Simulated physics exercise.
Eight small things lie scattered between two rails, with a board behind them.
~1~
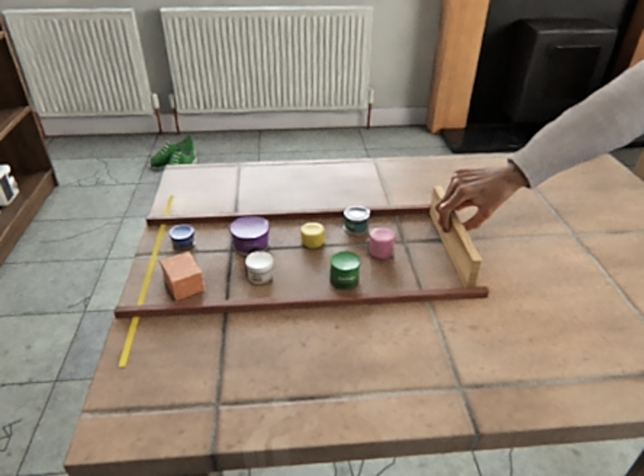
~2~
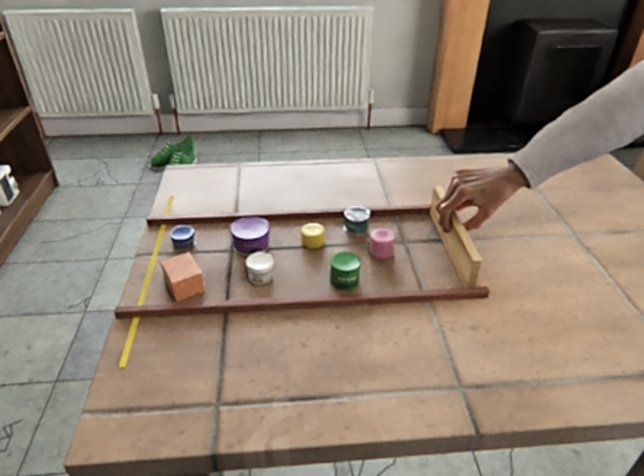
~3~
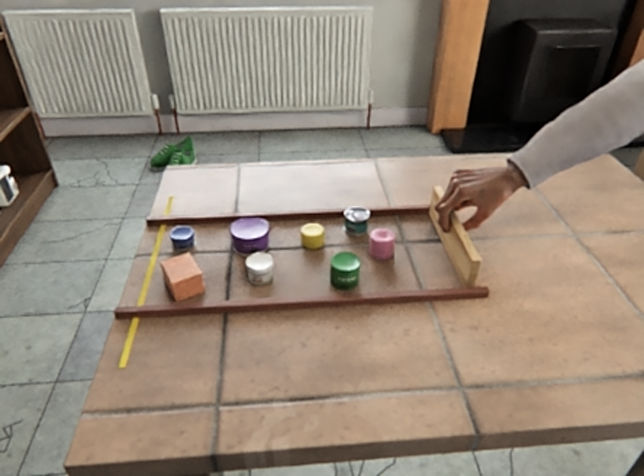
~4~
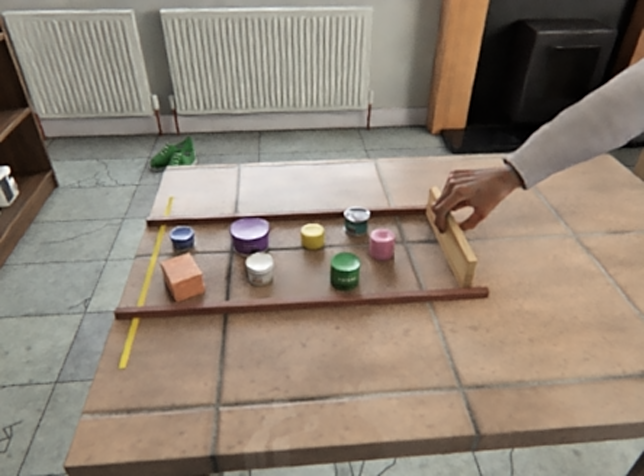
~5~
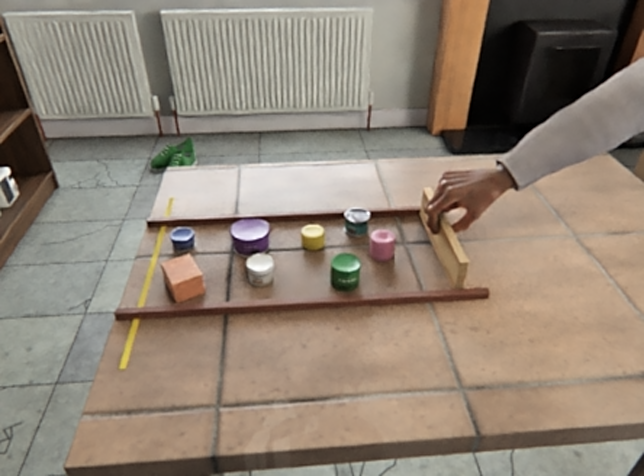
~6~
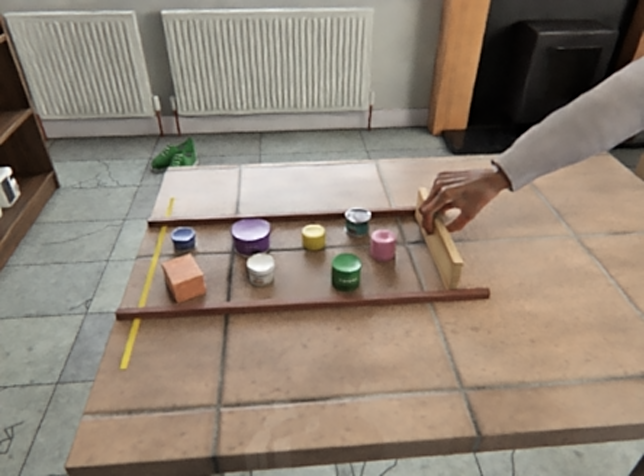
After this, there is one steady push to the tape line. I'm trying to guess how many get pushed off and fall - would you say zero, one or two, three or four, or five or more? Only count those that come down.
I would say three or four.
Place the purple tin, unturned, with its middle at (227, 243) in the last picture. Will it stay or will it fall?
Well, the purple tin does not stay.
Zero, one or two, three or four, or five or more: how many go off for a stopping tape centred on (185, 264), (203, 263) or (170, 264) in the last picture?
Taking the tapes one at a time, the count is either one or two, then one to two, then either three or four.
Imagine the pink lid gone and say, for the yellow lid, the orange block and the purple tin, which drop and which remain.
Yellow lid safe, orange block gone, purple tin gone.
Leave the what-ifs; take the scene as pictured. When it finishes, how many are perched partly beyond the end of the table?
I make it 4.
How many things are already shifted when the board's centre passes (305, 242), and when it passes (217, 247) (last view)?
The count is 4 at the first point and 8 at the second.
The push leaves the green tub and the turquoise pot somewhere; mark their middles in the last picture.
In order, first (125, 291), then (148, 230).
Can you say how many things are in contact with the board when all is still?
In contact: 4.
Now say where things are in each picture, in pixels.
In the first frame, blue pot (183, 238); orange block (182, 276); purple tin (251, 236); board (453, 234); tape (152, 263).
In the second frame, orange block (183, 276); board (453, 234).
In the third frame, purple tin (251, 236); pink lid (382, 244).
In the fourth frame, blue pot (183, 239); turquoise pot (356, 222).
In the fifth frame, orange block (183, 278); yellow lid (313, 238).
In the sixth frame, blue pot (184, 240); orange block (184, 278); purple tin (252, 238); board (436, 236); tape (153, 265).
A little later, none off yet; blue pot at rest near (184, 240); orange block at rest near (184, 278); purple tin at rest near (252, 238).
Next, none off yet; blue pot at rest near (184, 240); orange block at rest near (184, 278); purple tin shifted a little near (233, 238).
Later still, none off yet; blue pot shifted well along near (134, 238); orange block shifted about its own width near (145, 286); purple tin shifted well along near (161, 240).
When it is over, the number that fall off is three or four; down, white tin, purple tin, orange block and blue pot.
